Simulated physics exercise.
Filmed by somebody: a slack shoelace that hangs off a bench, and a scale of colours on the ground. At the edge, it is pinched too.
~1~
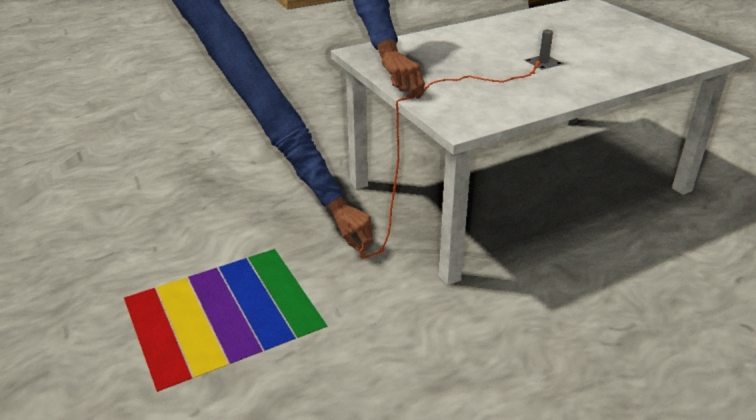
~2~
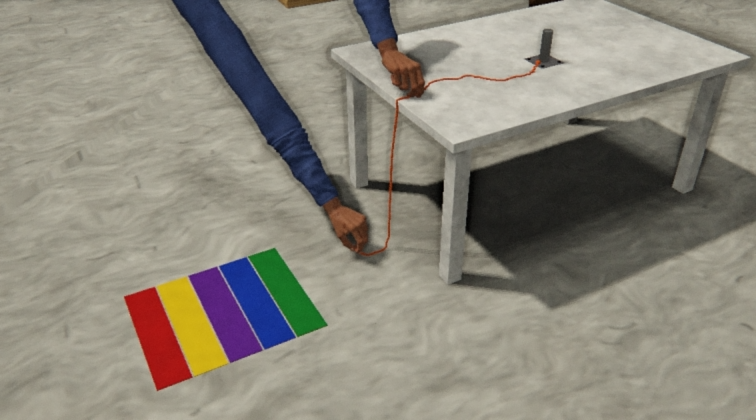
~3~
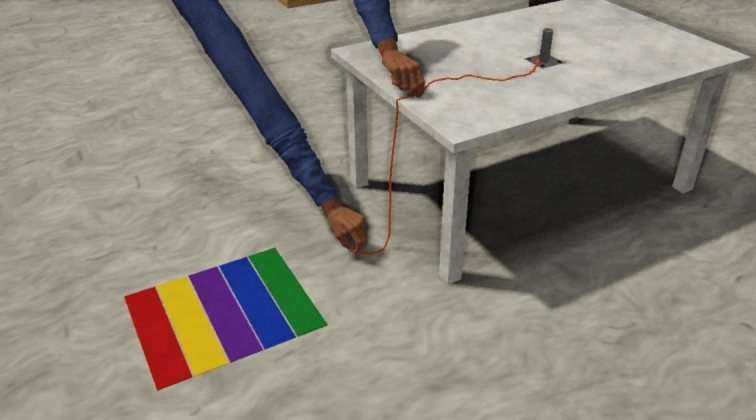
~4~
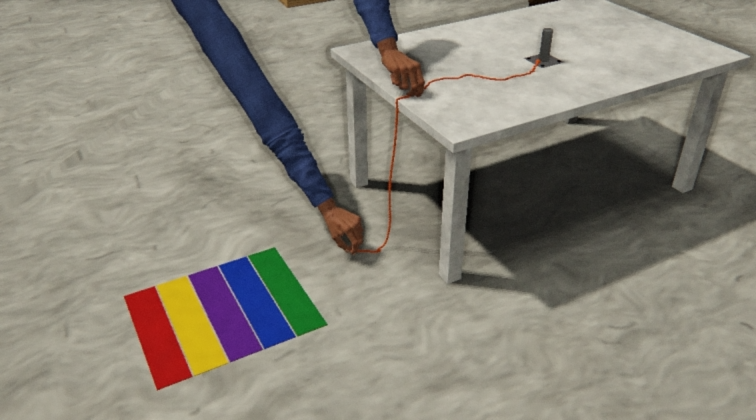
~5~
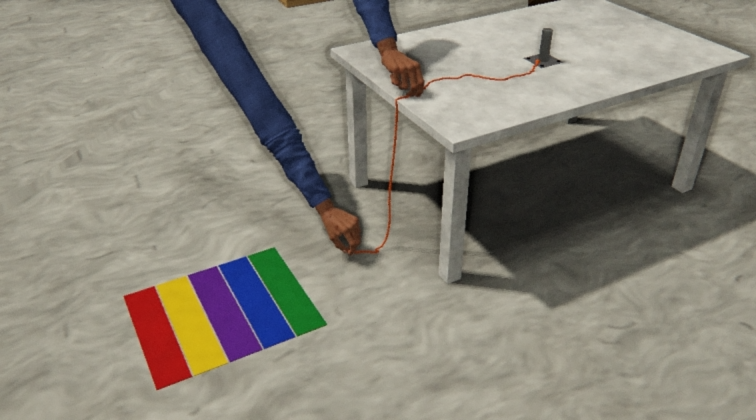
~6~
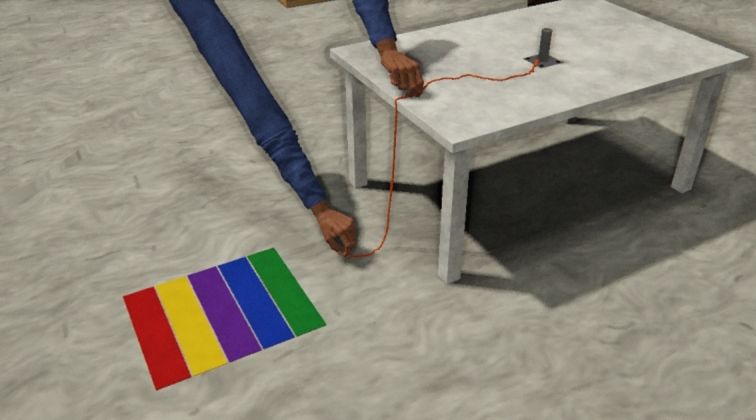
On pale ground beside a white table, one hand pinches a red cord at the edge while another draws its end slightly left.
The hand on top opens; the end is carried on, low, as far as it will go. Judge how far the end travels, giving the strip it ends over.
It ends over the purple strip.
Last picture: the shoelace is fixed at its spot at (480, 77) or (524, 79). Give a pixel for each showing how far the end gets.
Roughly (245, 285), then roughly (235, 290).
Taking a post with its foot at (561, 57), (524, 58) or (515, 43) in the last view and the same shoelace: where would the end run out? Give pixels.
It works out at around (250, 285), (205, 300) and (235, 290) for the three tries.
A little later, end near (285, 273); over green.
Next, end near (245, 287); over blue.
When it is tight, end near (219, 296); over purple. It halts on the purple strip.
